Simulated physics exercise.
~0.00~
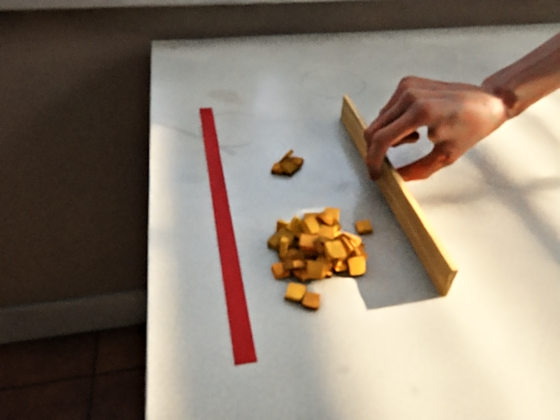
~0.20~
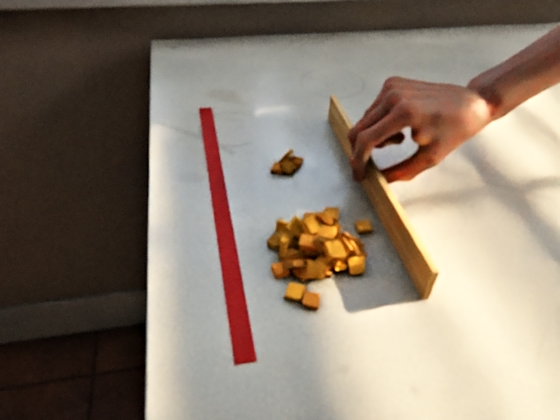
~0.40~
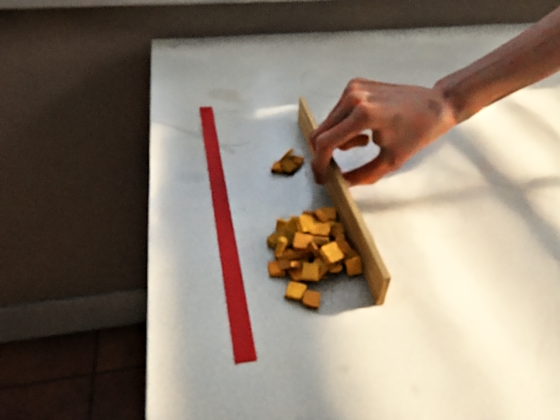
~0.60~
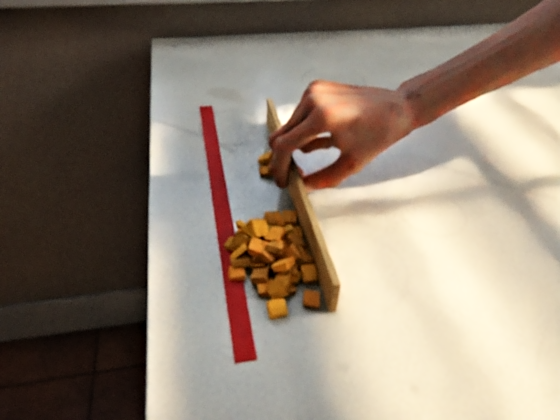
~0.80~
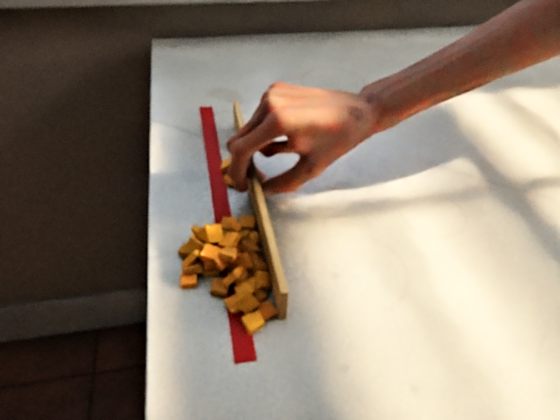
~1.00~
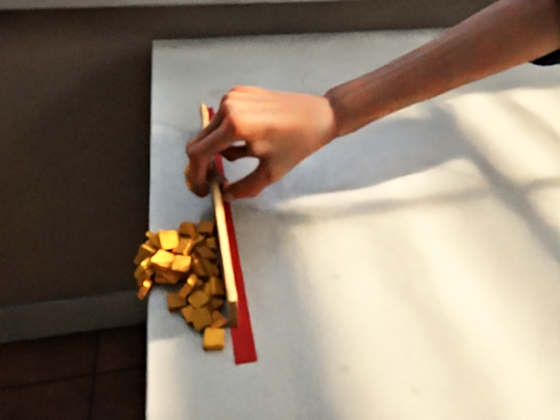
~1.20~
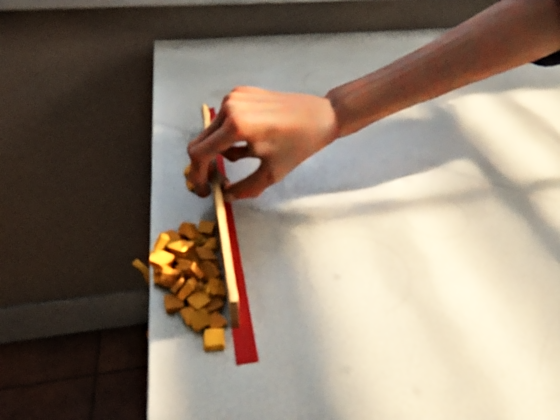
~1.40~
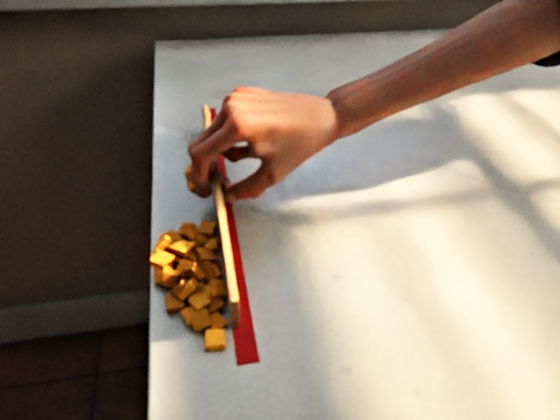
In this clip, a hand slides a wooden strip leftward across a pale table, pushing a larger nearer pile and a small farther cluster of orange-yellow pieces over red tape; the strip stops at the tape, with part of the nearer pile going over the table's left edge.
